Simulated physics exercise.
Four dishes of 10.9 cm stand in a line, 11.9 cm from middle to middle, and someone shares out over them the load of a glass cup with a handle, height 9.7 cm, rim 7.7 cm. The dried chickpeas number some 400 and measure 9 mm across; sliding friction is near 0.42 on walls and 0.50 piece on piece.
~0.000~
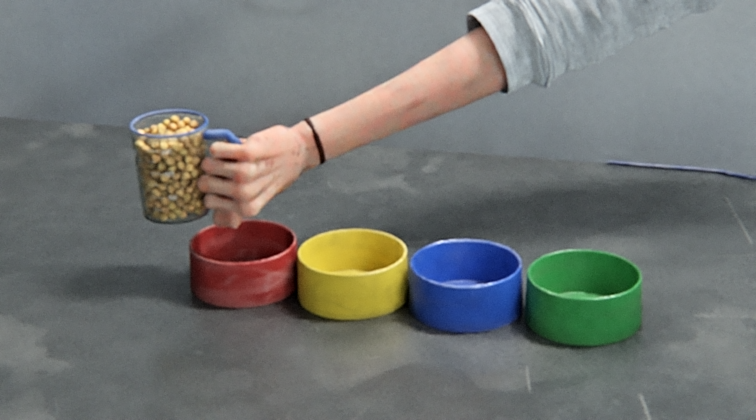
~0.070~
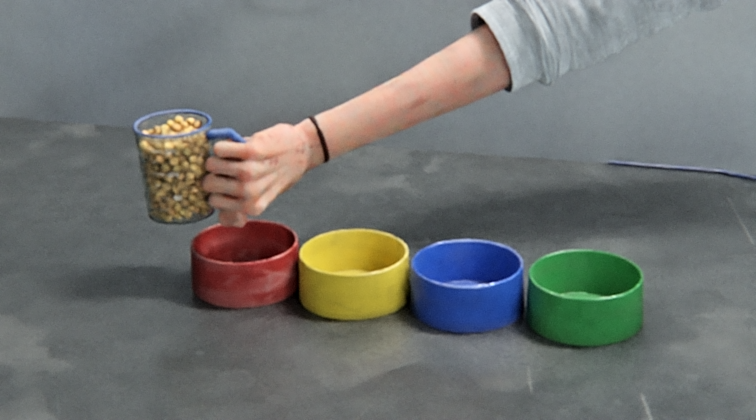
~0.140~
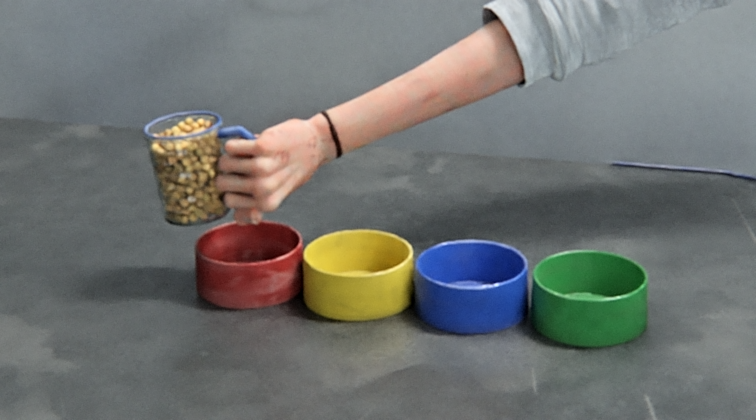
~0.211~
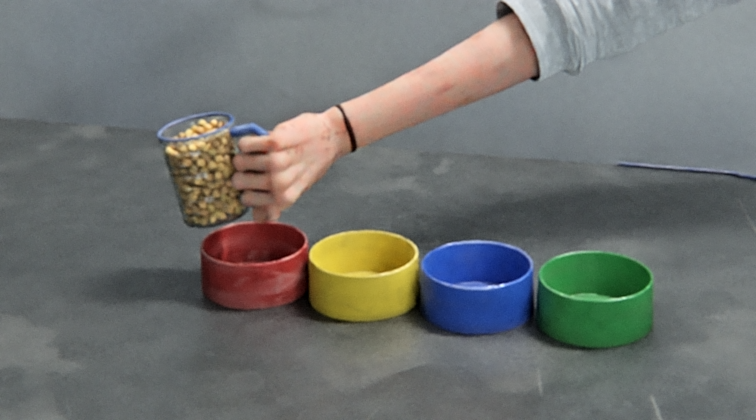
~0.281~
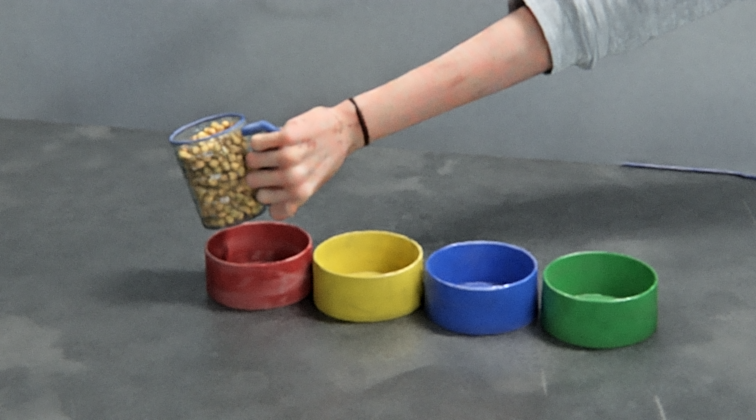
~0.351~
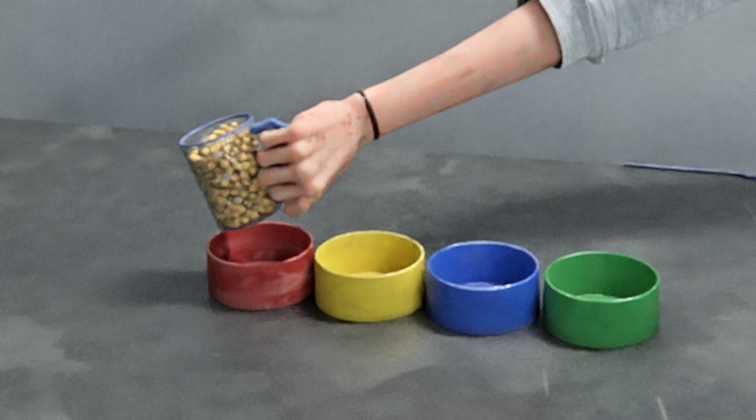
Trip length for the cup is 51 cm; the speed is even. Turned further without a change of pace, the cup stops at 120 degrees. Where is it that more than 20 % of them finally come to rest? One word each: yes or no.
Red: No; blue: Yes; green: No; yellow: Yes; counter: No.
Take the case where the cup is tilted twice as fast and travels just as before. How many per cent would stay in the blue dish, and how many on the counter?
In that case you'd see blue at 0 and the counter at 10.
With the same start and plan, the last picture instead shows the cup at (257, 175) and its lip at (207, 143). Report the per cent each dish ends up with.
Final shares - red 0 %, blue 30 %, green 60 %, yellow 10 %.
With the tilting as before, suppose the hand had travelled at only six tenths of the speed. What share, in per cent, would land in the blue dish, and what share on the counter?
Shares - blue 0, counter 10.
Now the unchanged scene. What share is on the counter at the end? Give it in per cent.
About 10 percent.
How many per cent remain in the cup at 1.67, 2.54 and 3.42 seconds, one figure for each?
Roughly 85, then 0, then 0.
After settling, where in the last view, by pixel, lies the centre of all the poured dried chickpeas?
At about (438, 289).
After 1.67 s, tilt 101 degrees; cup holds 85 %, red 5 %, yellow 10 %.
After 2.54 s, tilt 120 degrees; cup holds 0 %, red 5 %, blue 50 %, yellow 40 %.
After 3.42 s, tilt 120 degrees; cup holds 0 %, red 5 %, blue 50 %, yellow 40 %.
At rest (3.7 s), red 5 %, blue 50 %, green 0 %, yellow 40 %, counter 10 %.
